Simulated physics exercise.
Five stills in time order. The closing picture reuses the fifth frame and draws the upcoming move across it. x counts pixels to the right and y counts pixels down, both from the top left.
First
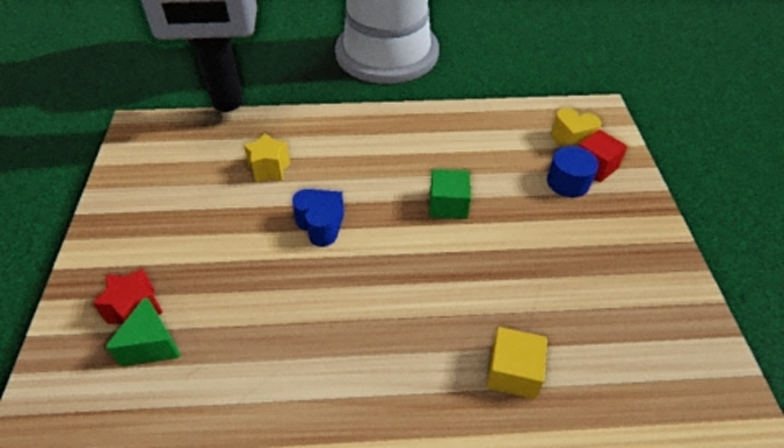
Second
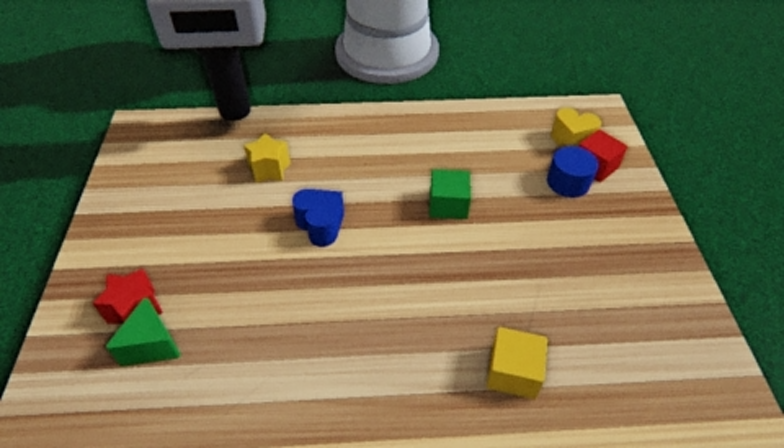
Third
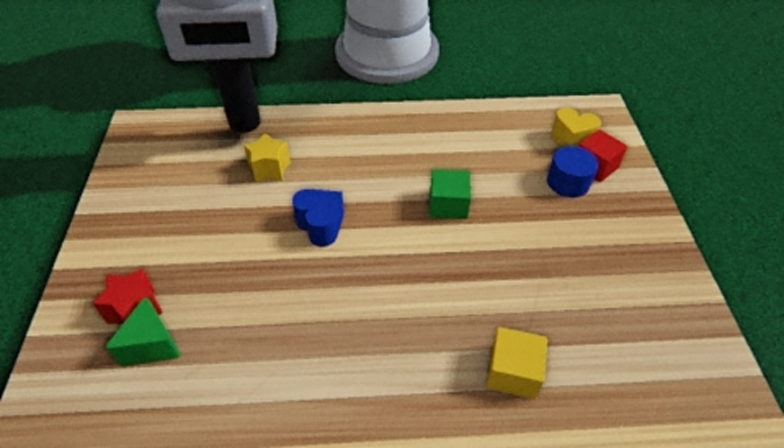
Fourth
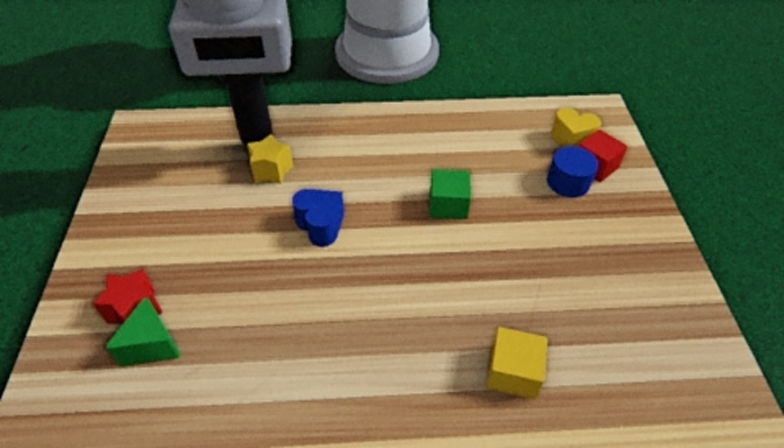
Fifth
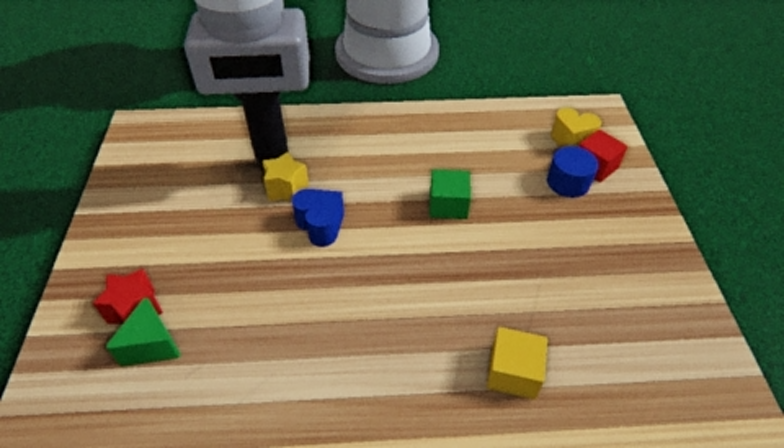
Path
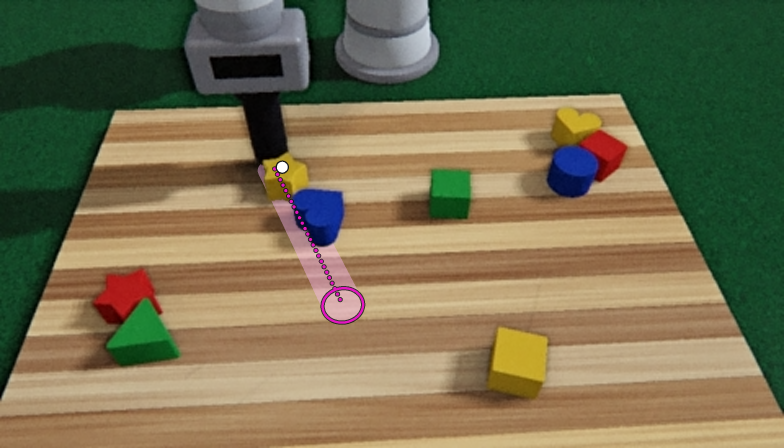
We see coloured blocks on a striped wooden board as a black rod held by a grey machine moves toward the yellow star block, then pushes it a short way down and right, closer to the blue heart-shaped block.
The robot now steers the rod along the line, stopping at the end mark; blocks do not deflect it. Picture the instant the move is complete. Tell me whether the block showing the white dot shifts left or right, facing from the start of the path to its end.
Toward the right.
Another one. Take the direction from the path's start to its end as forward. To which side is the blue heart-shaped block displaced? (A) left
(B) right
(A)
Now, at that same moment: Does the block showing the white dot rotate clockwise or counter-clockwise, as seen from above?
Viewed from above: Clockwise.
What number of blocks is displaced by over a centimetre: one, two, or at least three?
The result: Two blocks.
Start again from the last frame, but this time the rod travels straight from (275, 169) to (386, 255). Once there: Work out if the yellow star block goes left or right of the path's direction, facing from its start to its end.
Facing from start to end, it shifts right.
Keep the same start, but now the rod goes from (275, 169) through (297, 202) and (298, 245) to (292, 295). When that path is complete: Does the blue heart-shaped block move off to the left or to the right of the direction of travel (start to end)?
Its sideways move is to the left.
The line goes from (275, 169) directly to (343, 305); the dot is on the yellow star block.
The first path, step by step. One third of the way, rod at (293, 196); yellow star block at (295, 213), turned 15° clockwise; blue heart-shaped block at (334, 226), turned 55° anticlockwise.
Two thirds of the way, rod at (316, 241); yellow star block at (307, 262), turned 35° clockwise; blue heart-shaped block at (354, 247), turned 95° anticlockwise.
At the end, rod at (342, 293); yellow star block at (304, 303), turned 85° clockwise; blue heart-shaped block at (374, 256), turned 120° anticlockwise.
